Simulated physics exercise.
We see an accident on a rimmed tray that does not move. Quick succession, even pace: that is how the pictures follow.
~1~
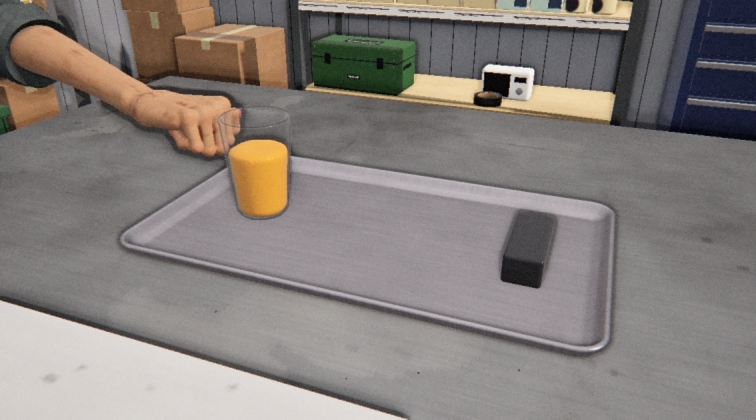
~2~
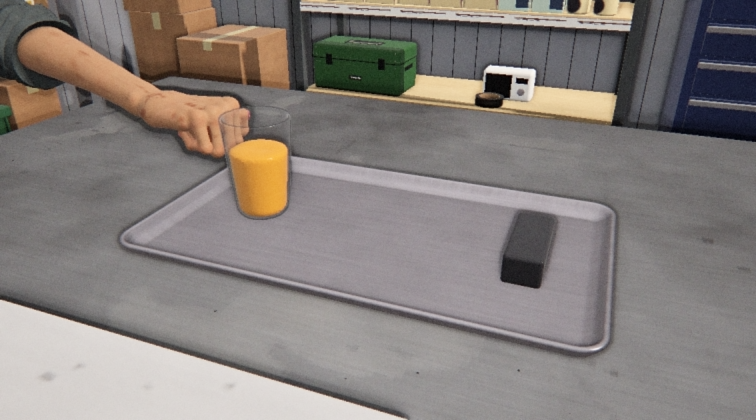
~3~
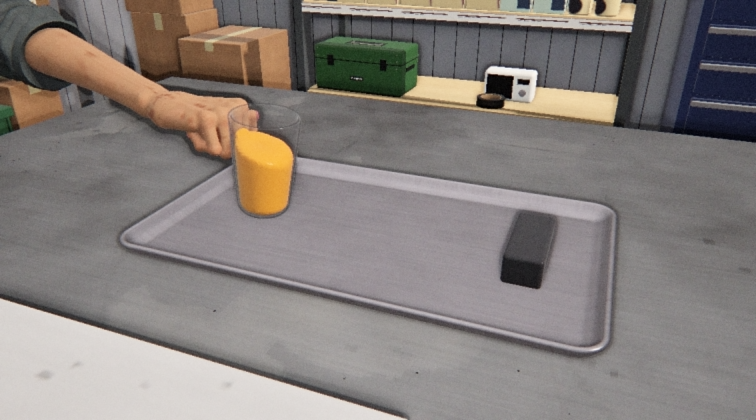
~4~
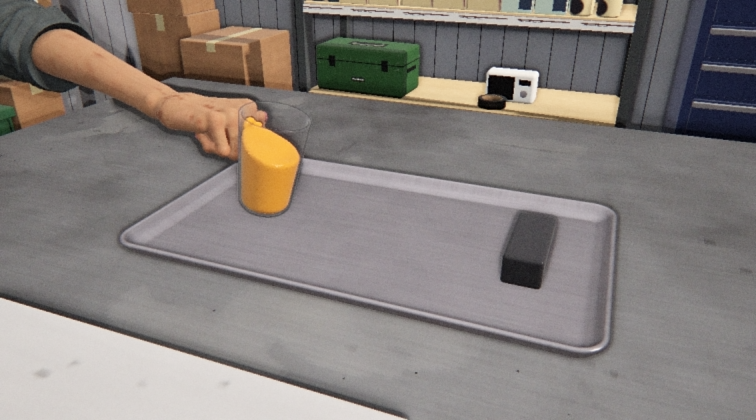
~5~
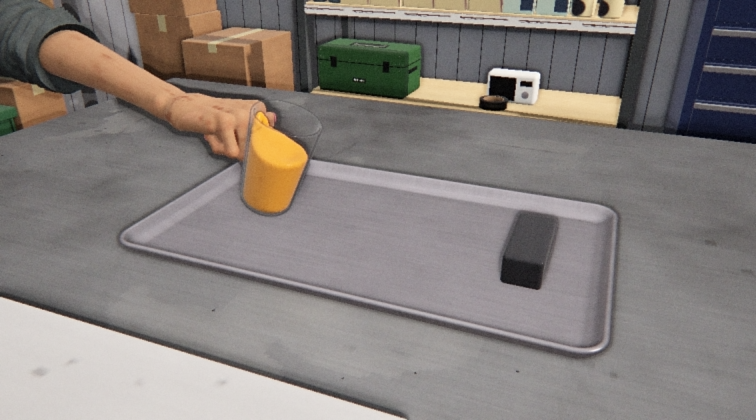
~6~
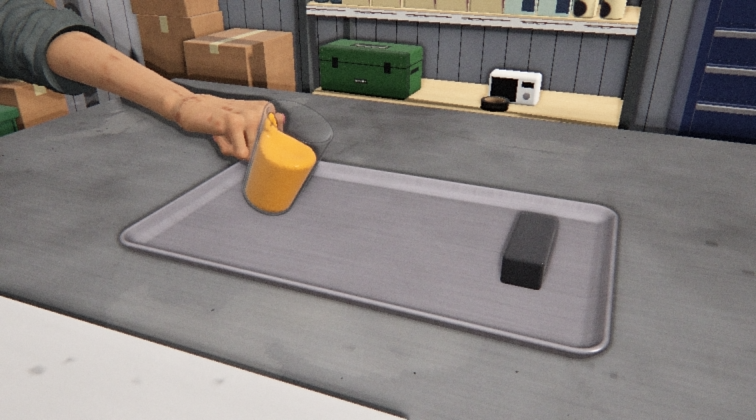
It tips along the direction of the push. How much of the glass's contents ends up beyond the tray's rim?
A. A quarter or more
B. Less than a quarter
The answer is B.
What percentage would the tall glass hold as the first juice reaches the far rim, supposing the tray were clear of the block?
Roughly 35 per cent.
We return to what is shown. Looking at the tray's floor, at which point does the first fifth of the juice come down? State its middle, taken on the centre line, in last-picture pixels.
Landing point: About (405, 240).
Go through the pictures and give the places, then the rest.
Tilt 0°; right rim (285, 122); surface from (237, 145) to (285, 152); the tray's far rim is at (611, 267); a block is fixed to the tray further along, in the first picture.
Tilt 0°; right rim (285, 122); surface from (237, 144) to (285, 152), in the second picture.
Tilt 6°; right rim (296, 125); surface from (242, 130) to (287, 154), in the third picture.
Tilt 13°; right rim (306, 129); surface from (250, 119) to (298, 160), in the fourth picture.
Tilt 19°; right rim (317, 134); surface from (257, 138) to (307, 159), in the fifth picture.
Tilt 26°; right rim (328, 141); surface from (264, 141) to (314, 158), in the sixth picture.
A moment on, the tall glass lies on its side and 98 per cent is in the glass, 0 on the tray and 2 above or beyond its rim.
Next, the tall glass lies on its side and 57 per cent is in the glass, 24 on the tray and 19 above or beyond its rim.
Then the tall glass lies on its side and 29 per cent is in the glass, 55 on the tray and 16 above or beyond its rim.
Later the tall glass lies on its side and 16 per cent is in the glass, 75 on the tray and 9 above or beyond its rim.
In the end 90 per cent is held by tray and glass, 10 is off the tray.
